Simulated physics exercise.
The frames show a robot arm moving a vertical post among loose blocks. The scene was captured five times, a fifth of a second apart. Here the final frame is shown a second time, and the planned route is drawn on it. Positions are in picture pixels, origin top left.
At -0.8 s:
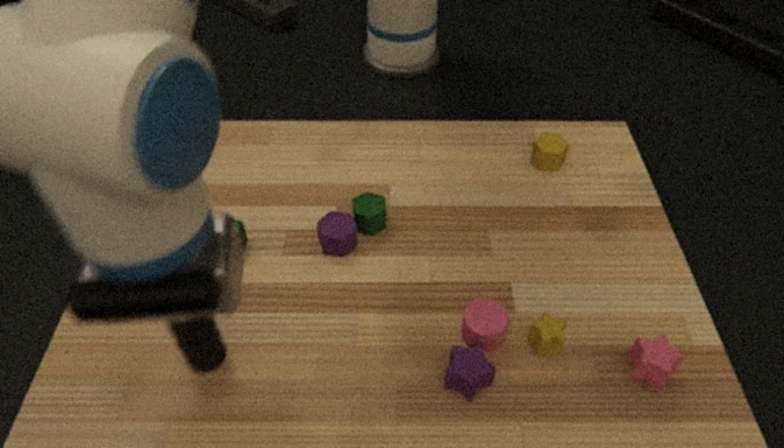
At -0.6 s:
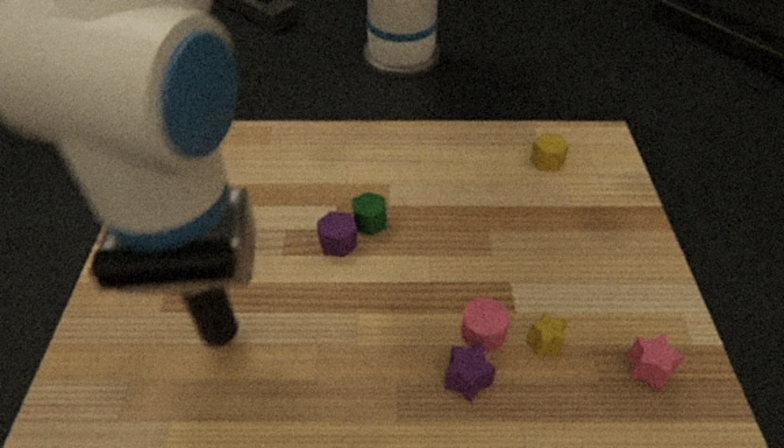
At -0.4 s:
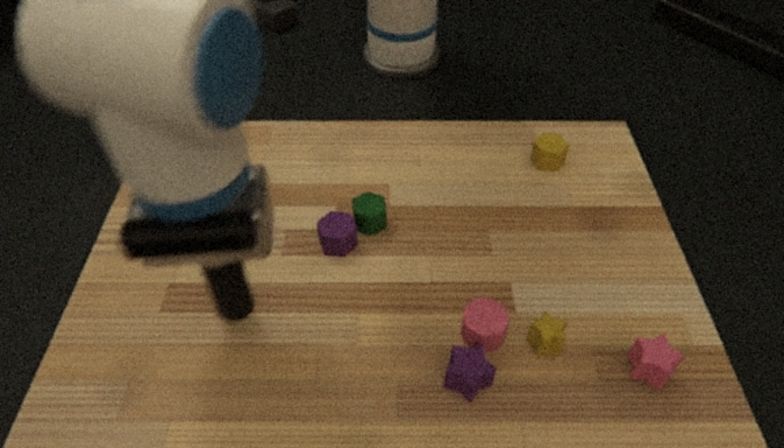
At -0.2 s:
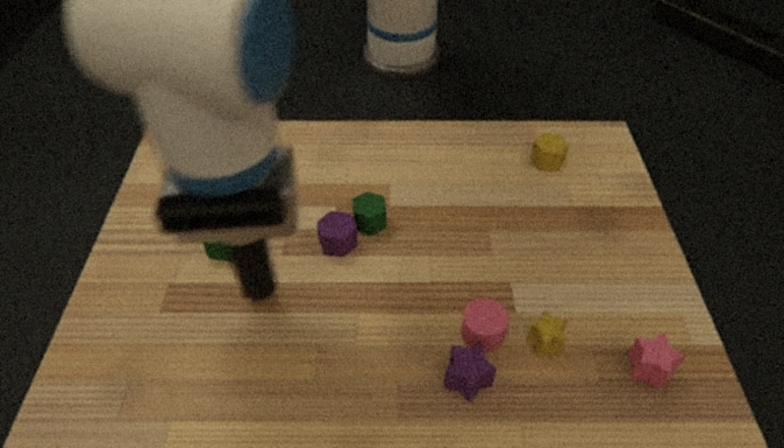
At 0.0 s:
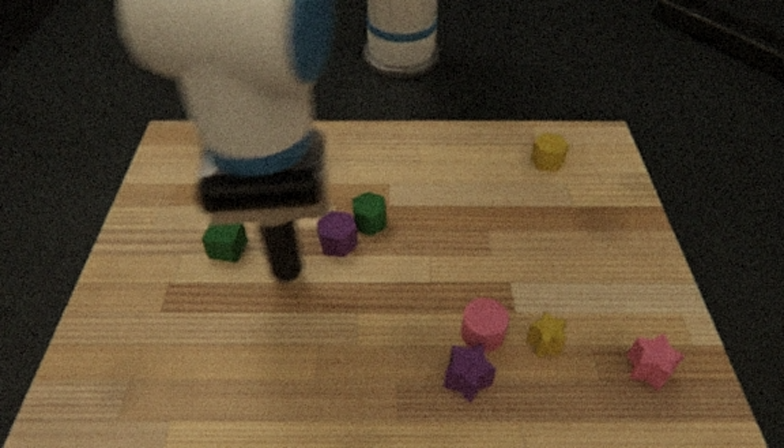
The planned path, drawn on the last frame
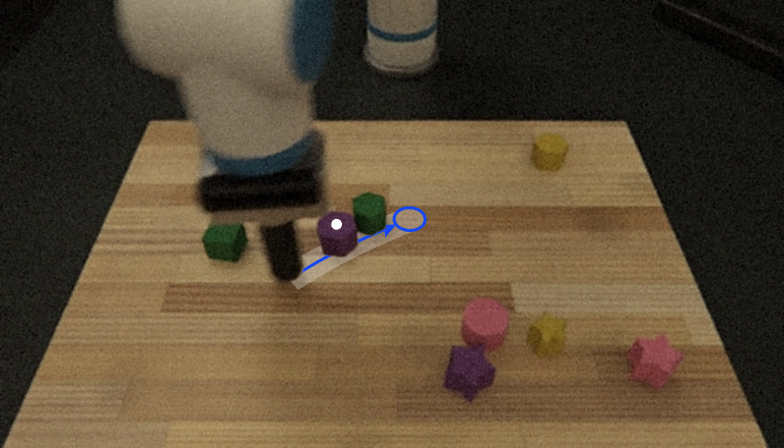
A white and blue robot arm moved its dark post up and to the right across a wooden board, uncovering a green block on the left, while the scattered colored blocks stayed still.
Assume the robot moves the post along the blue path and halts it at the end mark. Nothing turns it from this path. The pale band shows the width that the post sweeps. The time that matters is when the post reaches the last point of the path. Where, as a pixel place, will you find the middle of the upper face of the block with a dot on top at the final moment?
I predict (372, 188).
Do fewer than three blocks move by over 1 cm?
Yes, that is what happens.
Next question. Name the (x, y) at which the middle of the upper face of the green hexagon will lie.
It will likely be found at (394, 170).
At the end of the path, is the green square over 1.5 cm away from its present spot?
No
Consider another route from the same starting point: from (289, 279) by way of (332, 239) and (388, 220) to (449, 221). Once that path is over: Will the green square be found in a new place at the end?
My answer is no.
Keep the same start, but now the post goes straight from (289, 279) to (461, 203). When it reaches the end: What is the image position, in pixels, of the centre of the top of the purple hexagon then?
I predict (363, 199).
The drawn path runs from (289, 279) by way of (330, 255) and (370, 236) to (410, 219); the dot is on the purple hexagon.
The first path, step by step. One third of the way, post at (328, 245); purple hexagon at (348, 213), turned 15° anticlockwise; green hexagon at (376, 198), turned 25° clockwise.
Two thirds of the way, post at (370, 225); purple hexagon at (369, 193), turned 80° anticlockwise; green hexagon at (393, 175), turned 65° clockwise.
At the end, post at (410, 209); green square not moved; purple hexagon at (372, 188), turned 95° anticlockwise; green hexagon at (394, 170), turned 75° clockwise.
